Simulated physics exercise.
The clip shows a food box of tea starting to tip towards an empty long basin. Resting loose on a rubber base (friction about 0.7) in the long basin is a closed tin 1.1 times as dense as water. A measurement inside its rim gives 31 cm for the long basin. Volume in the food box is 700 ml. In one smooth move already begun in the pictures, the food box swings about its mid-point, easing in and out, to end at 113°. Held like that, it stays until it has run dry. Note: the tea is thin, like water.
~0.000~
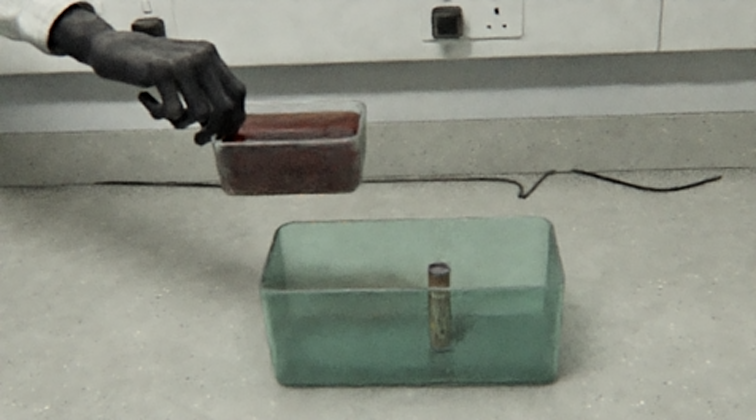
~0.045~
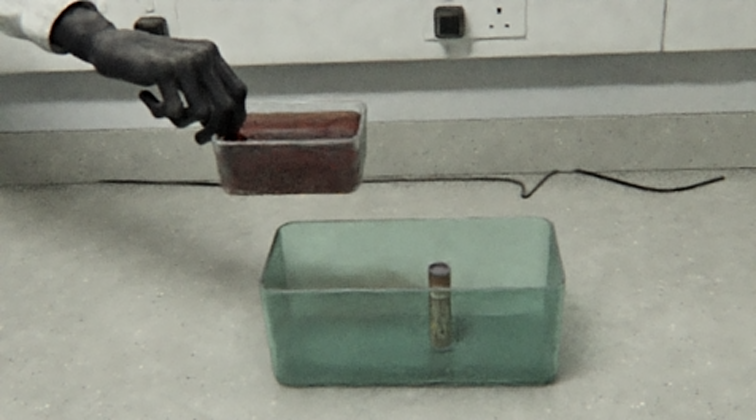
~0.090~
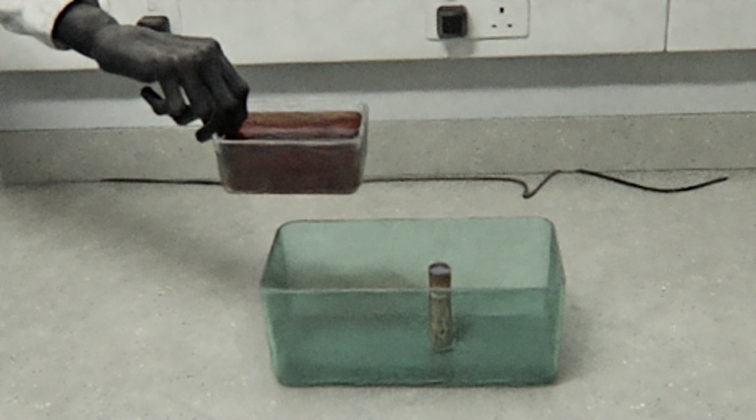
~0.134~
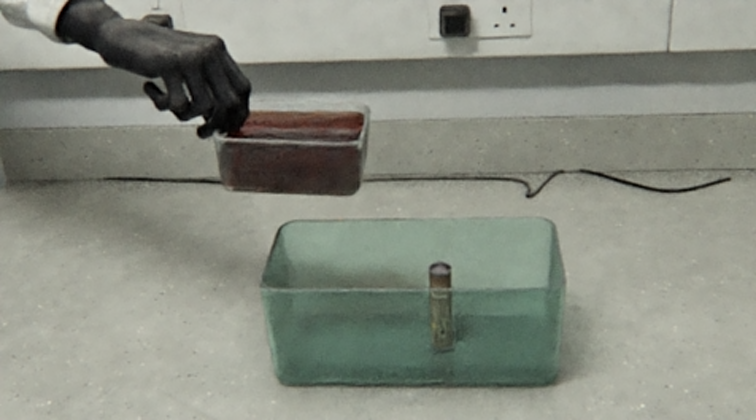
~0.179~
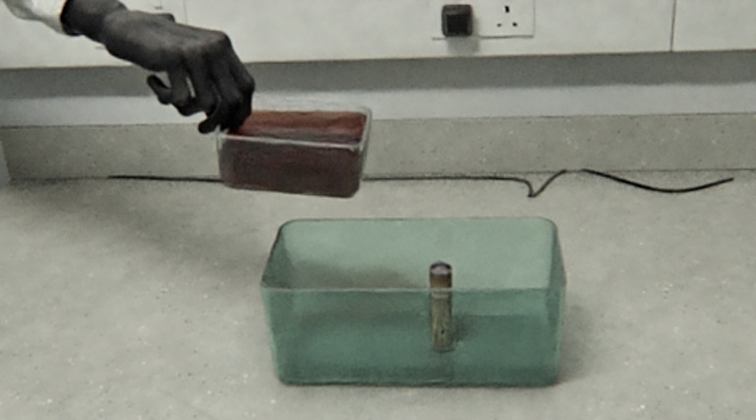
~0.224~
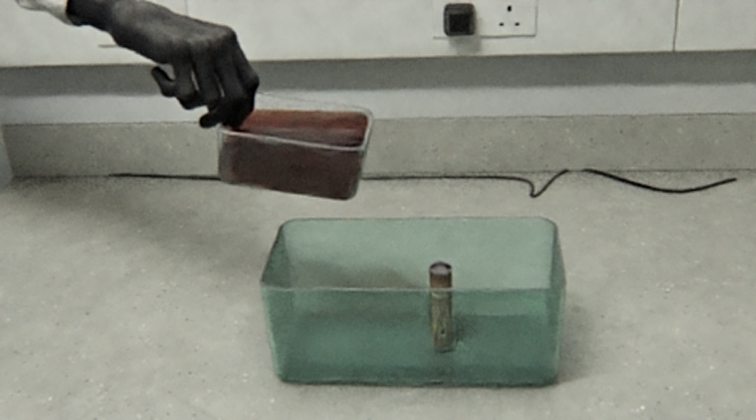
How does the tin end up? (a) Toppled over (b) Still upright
Still upright (b).
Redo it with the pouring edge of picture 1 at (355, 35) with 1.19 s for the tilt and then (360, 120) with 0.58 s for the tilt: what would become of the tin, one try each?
Trial 1 - tin stays standing; trial 2 - tin tips.
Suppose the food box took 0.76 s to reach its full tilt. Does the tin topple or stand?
The tin tips over.
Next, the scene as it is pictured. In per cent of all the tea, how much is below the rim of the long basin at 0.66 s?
Some 28 per cent.
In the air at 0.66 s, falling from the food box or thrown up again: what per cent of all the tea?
Near 38 per cent at that moment.
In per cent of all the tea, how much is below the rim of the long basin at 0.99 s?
Some 90 percent.
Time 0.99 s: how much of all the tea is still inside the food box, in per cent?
4 per cent or so.
After 0.66 s the tilt is 67° and 34 per cent is still to pour; the tin stands where it began.
After 0.99 s the tilt is 105° and 4 per cent is still to pour; the tin stands where it began.
After 1.32 s the tilt is 113° and 0 per cent is still to pour; the tin stands where it began.
After 1.69 s the tilt is 113° and 0 per cent is still to pour; the tin stands where it began.
In the end the tin stands where it began.
